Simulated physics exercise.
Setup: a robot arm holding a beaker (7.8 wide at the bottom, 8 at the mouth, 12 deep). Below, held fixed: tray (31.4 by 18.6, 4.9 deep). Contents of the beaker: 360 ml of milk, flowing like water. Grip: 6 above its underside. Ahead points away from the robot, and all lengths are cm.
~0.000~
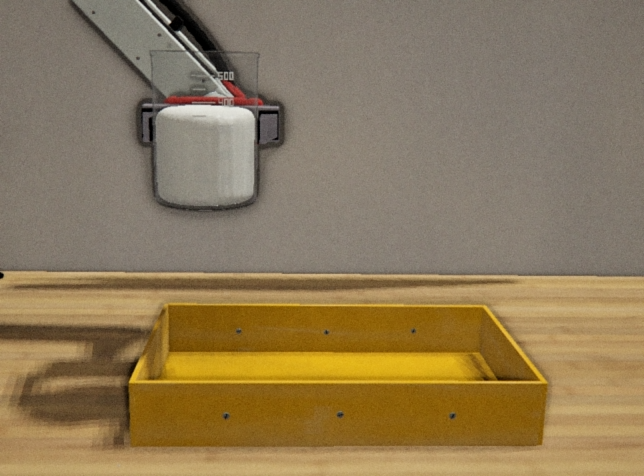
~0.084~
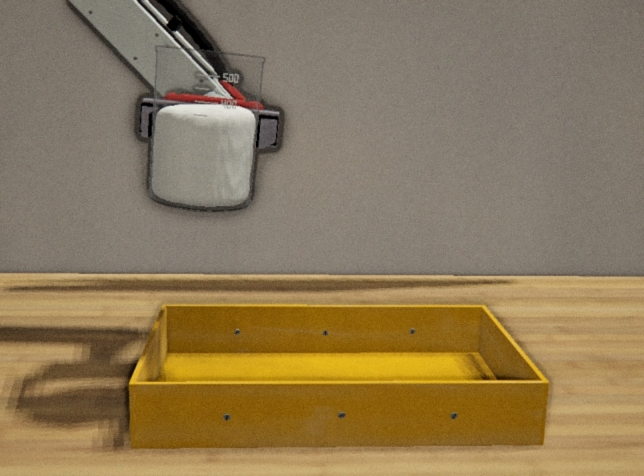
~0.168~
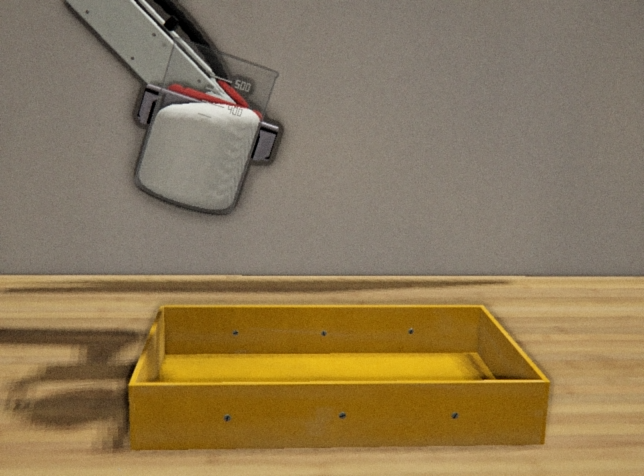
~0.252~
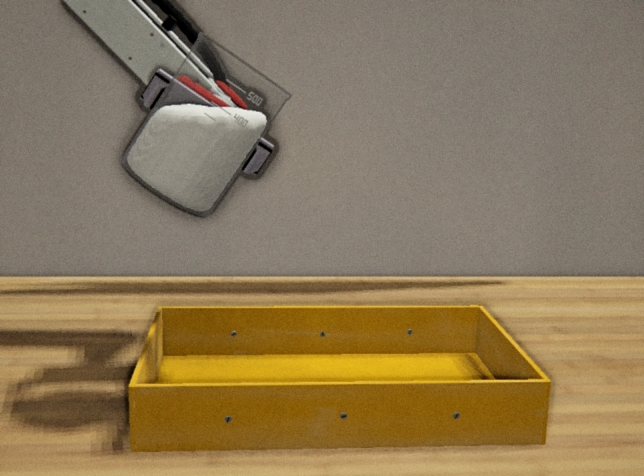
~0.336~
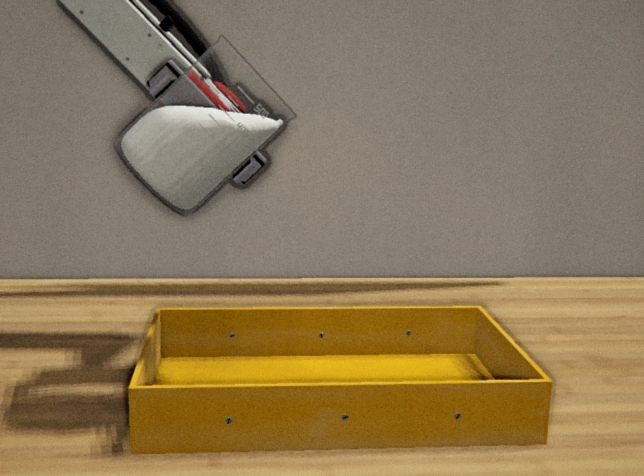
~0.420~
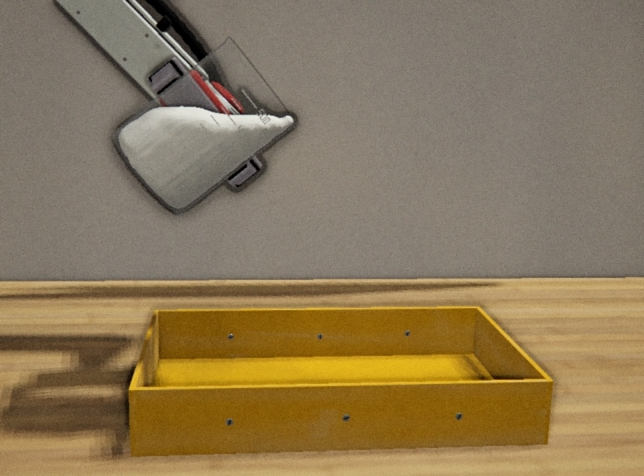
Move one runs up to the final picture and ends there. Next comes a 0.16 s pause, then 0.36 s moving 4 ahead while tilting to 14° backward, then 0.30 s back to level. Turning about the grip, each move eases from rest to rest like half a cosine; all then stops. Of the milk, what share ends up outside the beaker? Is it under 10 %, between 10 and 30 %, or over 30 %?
Under 10 %.
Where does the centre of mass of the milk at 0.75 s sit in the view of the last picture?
About (218, 152).
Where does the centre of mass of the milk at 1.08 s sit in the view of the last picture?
It is centred at about (254, 154).
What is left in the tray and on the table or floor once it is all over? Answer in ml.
Roughly 0, 0 ml.
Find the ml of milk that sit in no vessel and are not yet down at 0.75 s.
It comes to close to 0 ml.
By 0.75 s, tilted 22° forward, liquid up to 26 above the table; 360 ml in the beaker.
By 1.08 s, tilted 8° backward, liquid up to 26 above the table; 360 ml in the beaker.
By 1.44 s, level, liquid up to 25 above the table; 360 ml in the beaker.
By 2.24 s, level, liquid up to 26 above the table; 360 ml in the beaker.
Final state, 360 ml in the beaker. That is 0 % outside the beaker.
